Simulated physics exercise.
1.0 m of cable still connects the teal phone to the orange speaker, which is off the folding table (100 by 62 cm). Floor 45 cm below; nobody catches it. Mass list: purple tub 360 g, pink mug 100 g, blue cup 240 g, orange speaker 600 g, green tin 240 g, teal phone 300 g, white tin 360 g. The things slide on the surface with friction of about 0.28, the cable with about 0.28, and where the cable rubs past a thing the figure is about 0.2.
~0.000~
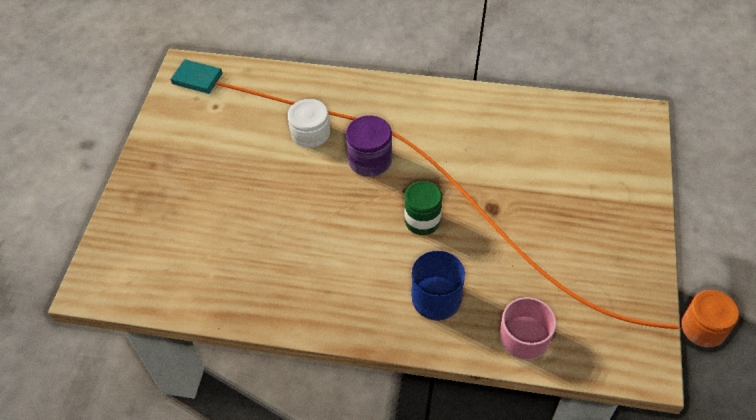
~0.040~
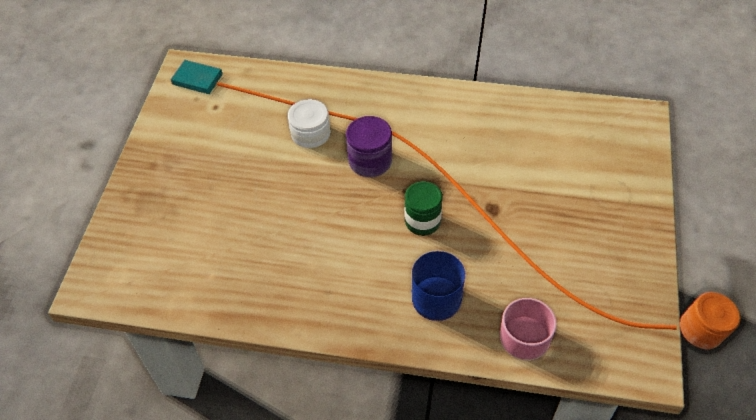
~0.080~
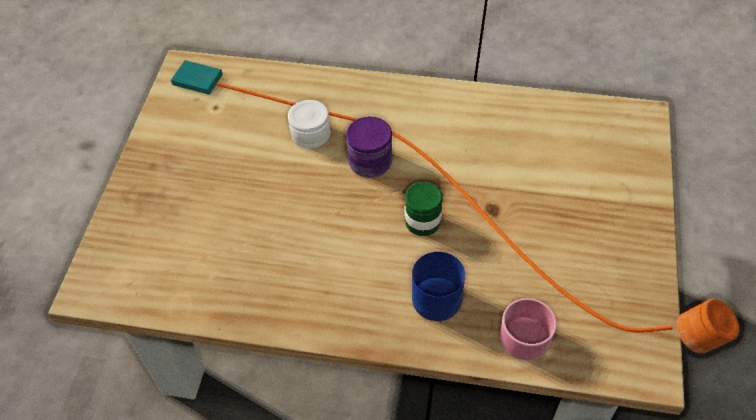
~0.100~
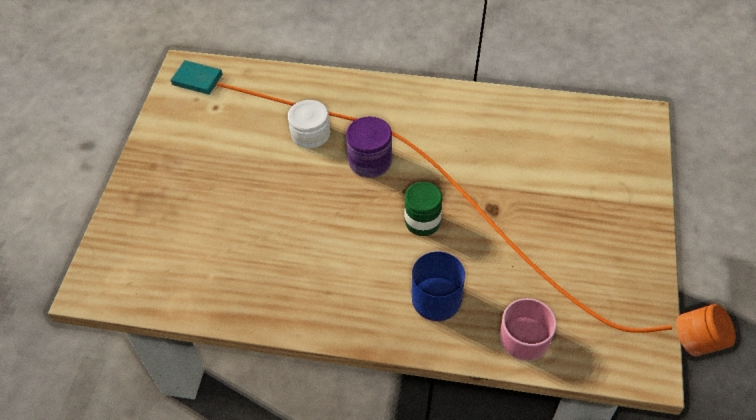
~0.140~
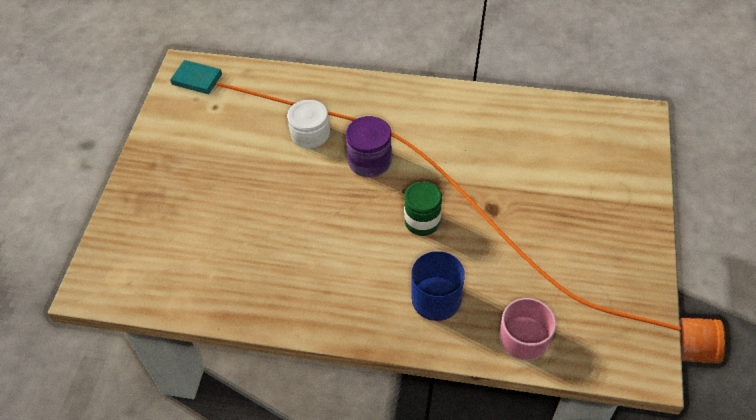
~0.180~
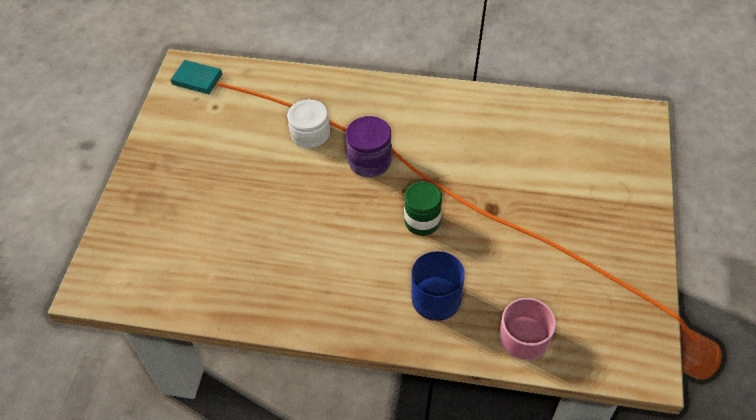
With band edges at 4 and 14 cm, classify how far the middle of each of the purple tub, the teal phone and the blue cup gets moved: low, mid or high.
Purple tub - low, teal phone - high, blue cup - low.
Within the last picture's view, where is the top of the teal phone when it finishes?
(471, 128).
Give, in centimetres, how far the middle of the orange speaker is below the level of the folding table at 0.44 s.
Depth below the top: Around 40 cm.
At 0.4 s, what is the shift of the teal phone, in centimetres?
26 cm.
At 0.4 s, the cable's tail end at (329, 121); teal phone 25 cm off its start, orange speaker over the edge, white tin 3 cm off its start.
At 0.7 s, the cable's tail end at (453, 129); teal phone 47 cm off its start, orange speaker over the edge, white tin 7 cm off its start.
At 0.9 s, the cable's tail end at (495, 133); teal phone 55 cm off its start at (471, 128), orange speaker over the edge, white tin 7 cm off its start at (331, 135).
At 1.2 s, the cable's tail end at (495, 133); teal phone 55 cm off its start, orange speaker over the edge, white tin 7 cm off its start.
At 2.4 s, the cable's tail end at (495, 133); teal phone 55 cm off its start at (471, 128), purple tub 1 cm off its start at (372, 134), blue cup 0 cm off its start at (438, 274), orange speaker over the edge.
